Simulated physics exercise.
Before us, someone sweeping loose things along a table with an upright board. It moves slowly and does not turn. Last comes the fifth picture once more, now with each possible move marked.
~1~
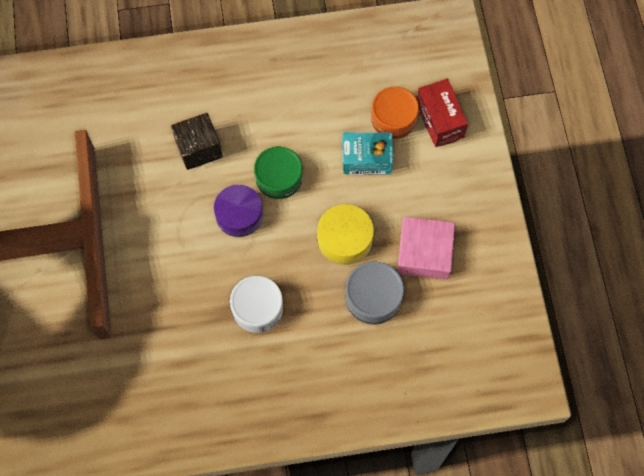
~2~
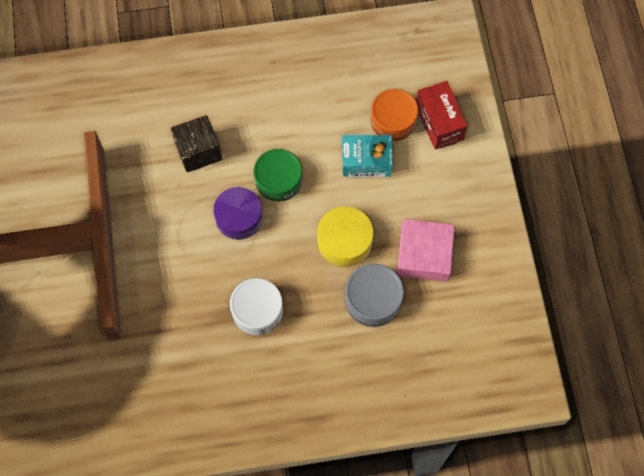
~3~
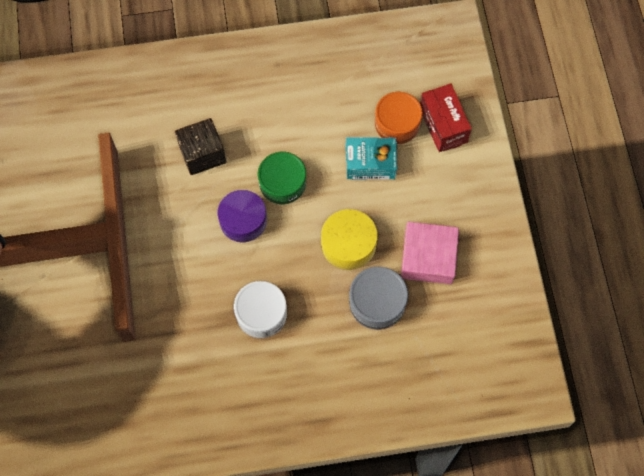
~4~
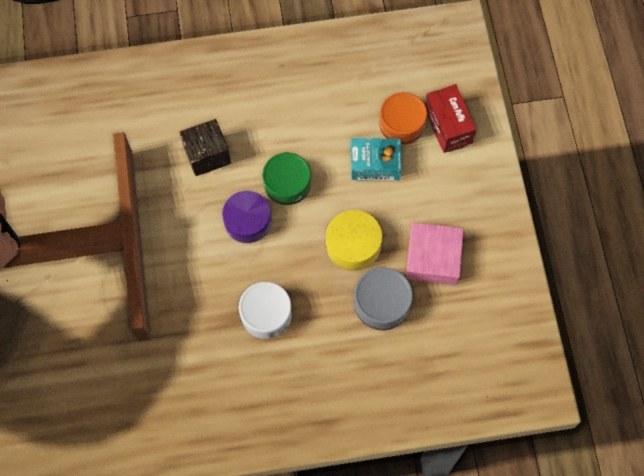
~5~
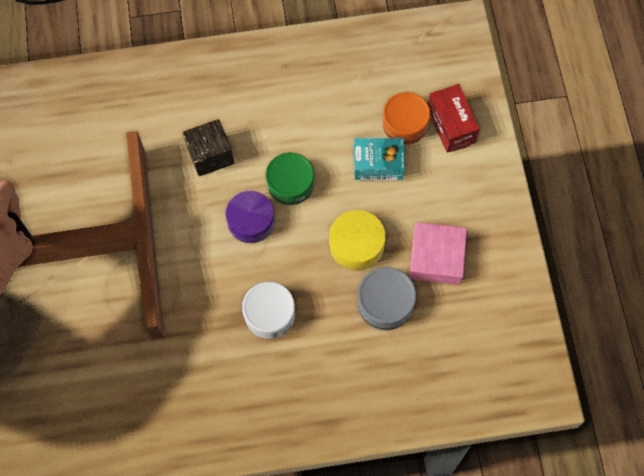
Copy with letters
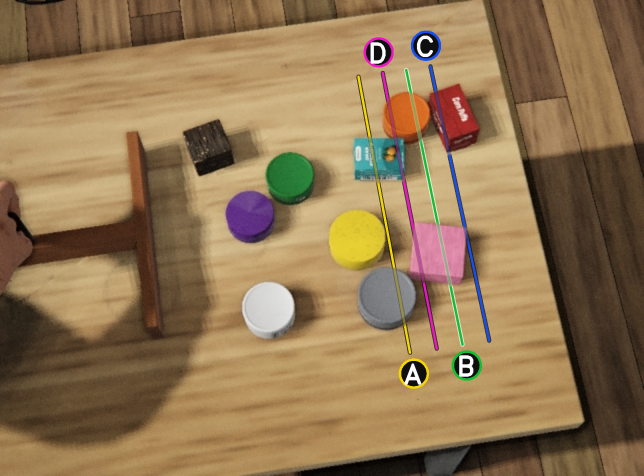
At first, an upright wooden board stands at the left of a table, apart from a scattered group of colourful round tubs, blocks and small packets. The board then slides slowly to the right without turning, a hand coming into view behind it, and the gap narrows while the objects stay in their arrangement.
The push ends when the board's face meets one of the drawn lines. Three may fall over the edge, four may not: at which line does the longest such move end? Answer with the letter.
Up to line C.
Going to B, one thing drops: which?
The red packet.
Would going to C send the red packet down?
Yes.
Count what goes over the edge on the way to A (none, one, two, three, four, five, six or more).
In all, none.
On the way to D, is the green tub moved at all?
Yes.
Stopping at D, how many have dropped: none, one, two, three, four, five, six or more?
By then, none.
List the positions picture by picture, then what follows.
Red packet (441, 113); pink block (426, 248); orange tub (395, 113), in the first frame.
Board (98, 226); yellow pot (345, 237), in the second frame.
Board (112, 228); black block (201, 147), in the third frame.
Board (128, 227); purple tin (247, 217), in the fourth frame.
Board (141, 226); grey tub (386, 299); red packet (453, 119); pink block (438, 254), in the fifth frame.
On the marked copy, A at (383, 208); B at (433, 201); C at (458, 197); D at (408, 204).
Taking C. A third of the way, board (257, 209); black block (274, 142); white jar (304, 306).
Two thirds of the way, board (372, 192); red packet (468, 113); pink block (487, 249).
When it is over, board (457, 180); red packet over the edge; turquoise packet over the edge; three fallen.
As for the rest, A is within the limit but short; B is within the limit but short; D is within the limit but short.
